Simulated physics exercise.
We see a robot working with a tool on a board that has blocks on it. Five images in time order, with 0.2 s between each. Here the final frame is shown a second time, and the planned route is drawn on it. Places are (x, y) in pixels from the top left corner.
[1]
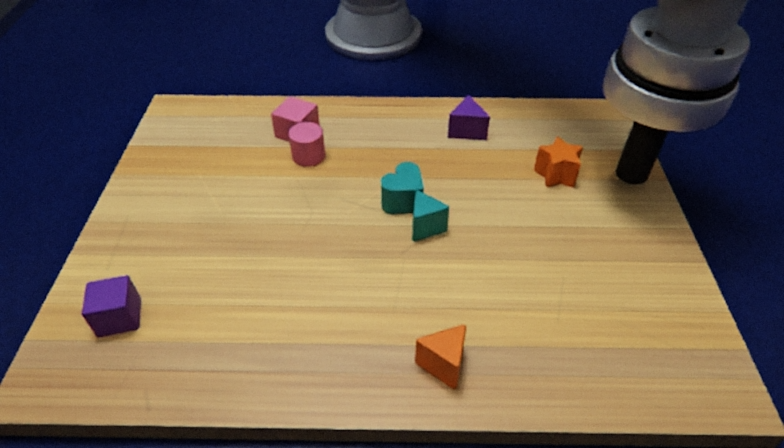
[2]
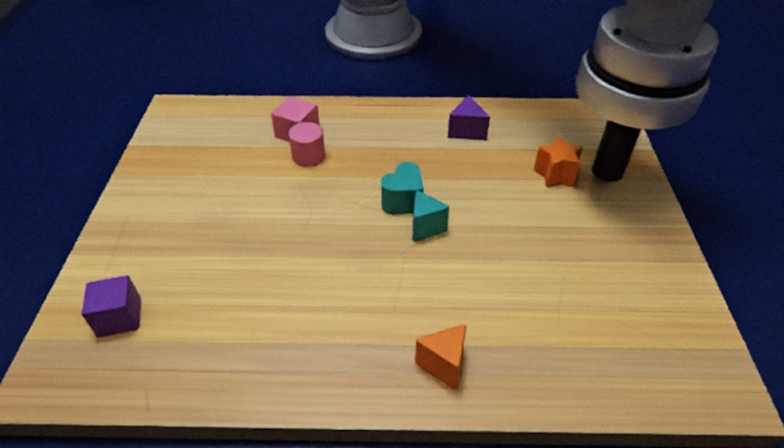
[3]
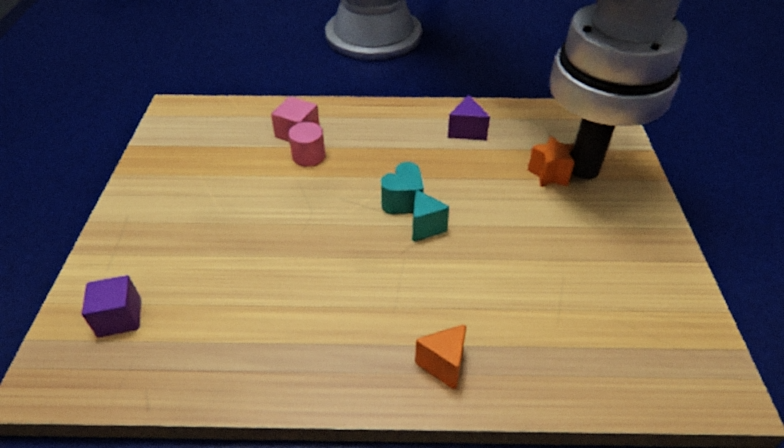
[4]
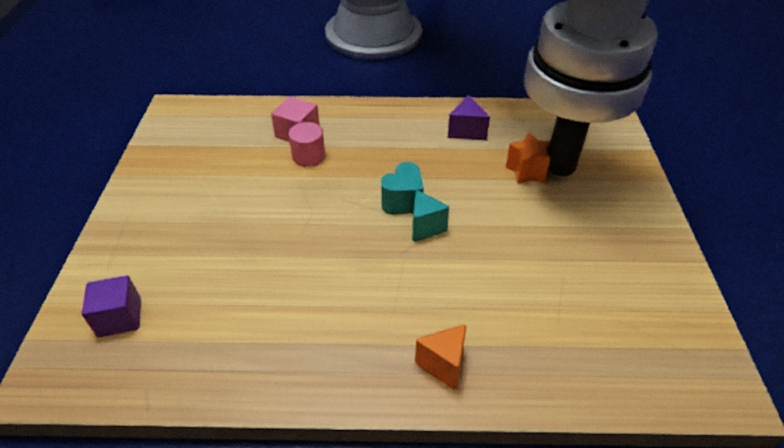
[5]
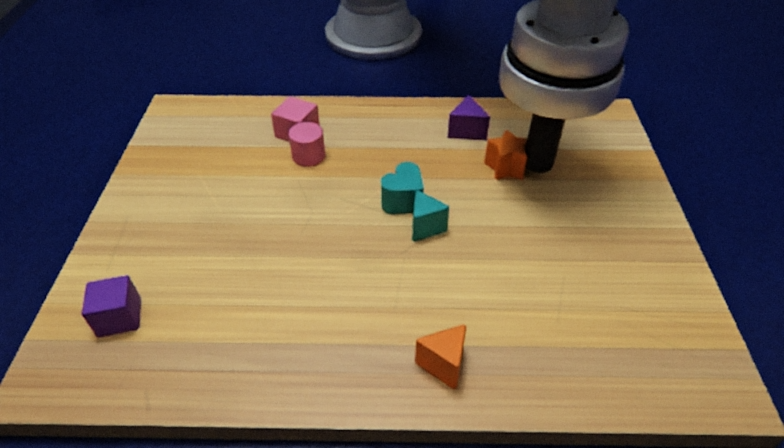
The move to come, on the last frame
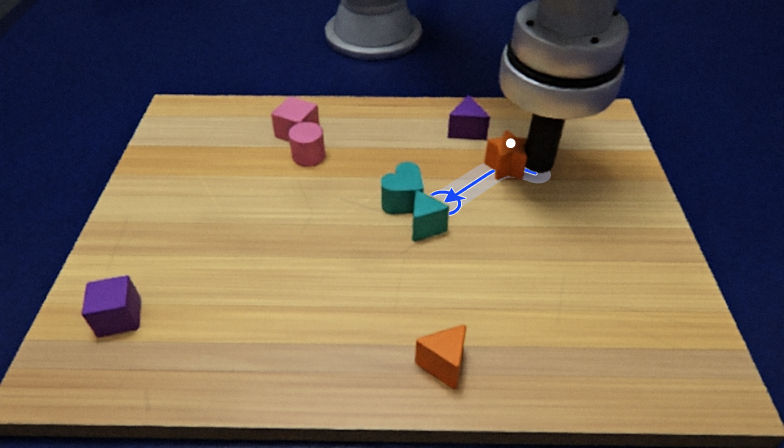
A pale wooden board lies on a dark blue surface, seen from above at a slant by a still camera. Pink blocks sit at upper left, a purple triangle at the top, teal blocks near the middle, a purple cube at lower left, an orange triangle below and an orange star at upper right. A robot arm's black-tipped tool moves left, meets the star and pushes it leftward.
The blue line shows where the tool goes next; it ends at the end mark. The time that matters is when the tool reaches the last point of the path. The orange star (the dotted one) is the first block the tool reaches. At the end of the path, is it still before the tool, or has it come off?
Slid away.
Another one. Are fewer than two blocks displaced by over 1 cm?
I expect so.
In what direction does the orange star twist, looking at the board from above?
Turns clockwise.
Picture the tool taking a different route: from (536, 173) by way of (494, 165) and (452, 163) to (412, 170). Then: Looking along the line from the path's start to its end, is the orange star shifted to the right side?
Going by the path, yes.
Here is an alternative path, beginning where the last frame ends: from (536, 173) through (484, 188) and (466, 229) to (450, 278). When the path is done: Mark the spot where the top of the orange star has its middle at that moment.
Its top middle will sit at (475, 142).
The line goes from (536, 173) via (499, 169) and (471, 185), ending at (444, 203); the dot is on the orange star.
The first path, step by step. One third of the way, tool (500, 159); orange star (473, 138).
Two thirds of the way, tool (473, 175); orange star (461, 140), turned 45° clockwise.
At the end, tool (445, 193); turquoise heart-shaped block unmoved; orange star (461, 140), turned 45° clockwise.
